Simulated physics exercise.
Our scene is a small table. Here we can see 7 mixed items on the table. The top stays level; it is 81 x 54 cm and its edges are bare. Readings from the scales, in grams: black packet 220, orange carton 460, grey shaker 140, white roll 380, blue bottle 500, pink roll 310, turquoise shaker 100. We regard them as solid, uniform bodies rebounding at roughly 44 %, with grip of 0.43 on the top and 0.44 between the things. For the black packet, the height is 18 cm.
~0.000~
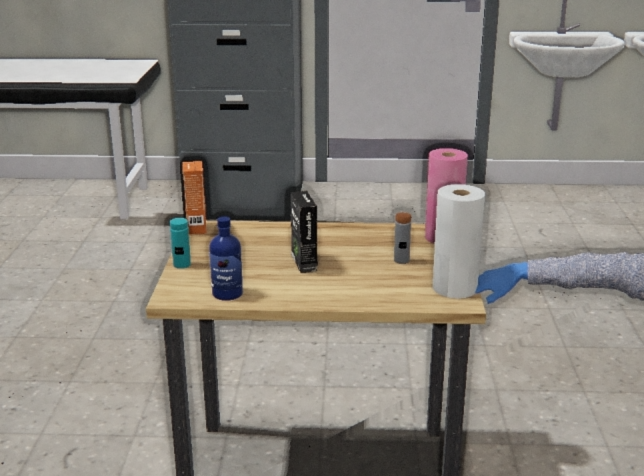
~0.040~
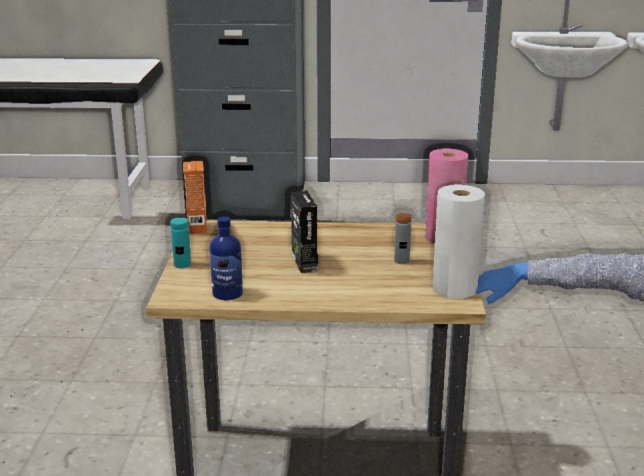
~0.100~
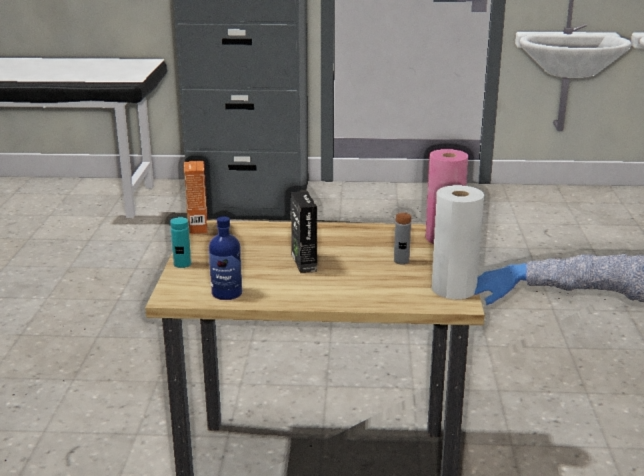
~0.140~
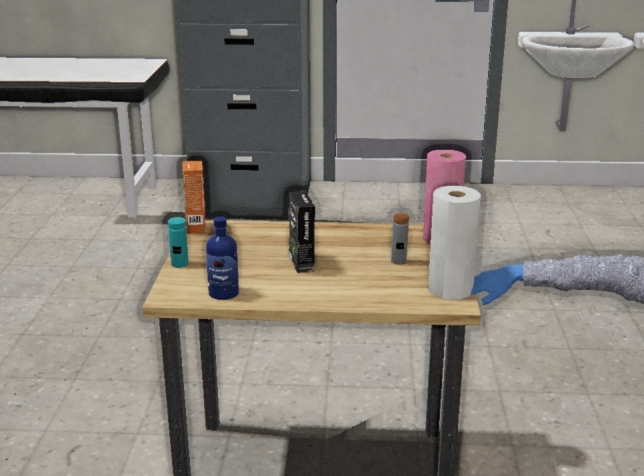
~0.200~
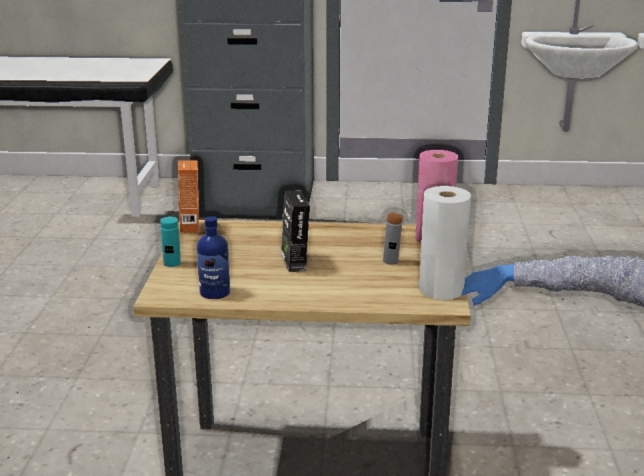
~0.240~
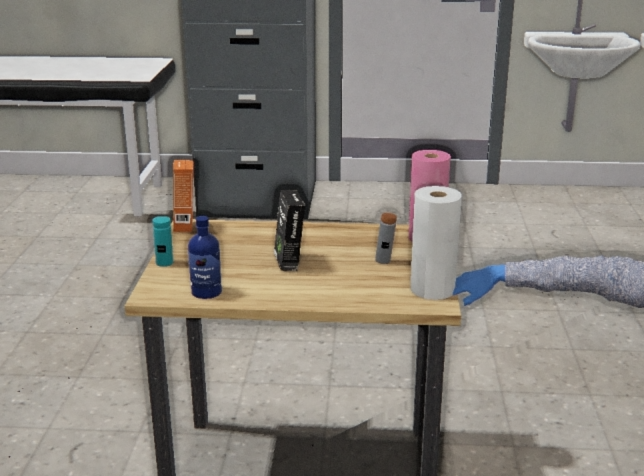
In this clip, a gloved blue hand at the right edge of a wooden table holding seven items, including bottles, cartons and paper rolls, pushes the table slightly left, and the black packet in the middle begins leaning a little.
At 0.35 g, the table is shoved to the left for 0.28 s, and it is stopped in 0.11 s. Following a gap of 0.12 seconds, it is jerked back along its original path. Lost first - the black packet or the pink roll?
Answer: The first.
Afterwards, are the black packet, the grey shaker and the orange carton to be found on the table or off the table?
Final state - the black packet stays within bounds; the grey shaker stays within bounds; the orange carton ends out of bounds.
Around 0.84 s, table along by 7 cm; orange carton and turquoise shaker now off the table; pink roll at 52° to upright near (371, 199); black packet on its side near (288, 250).
Around 1.24 s, white roll now off the table; pink roll on its side near (388, 219); black packet on its side near (317, 251).
Finally (3.3 s), off the table, orange carton, white roll and turquoise shaker; on their side or leaning hard on the table, black packet, grey shaker, blue bottle and pink roll. Final places as that camera would see them, black packet near (317, 251), pink roll near (388, 213). Black packet went at 0.44 s; pink roll went at 0.80 s.
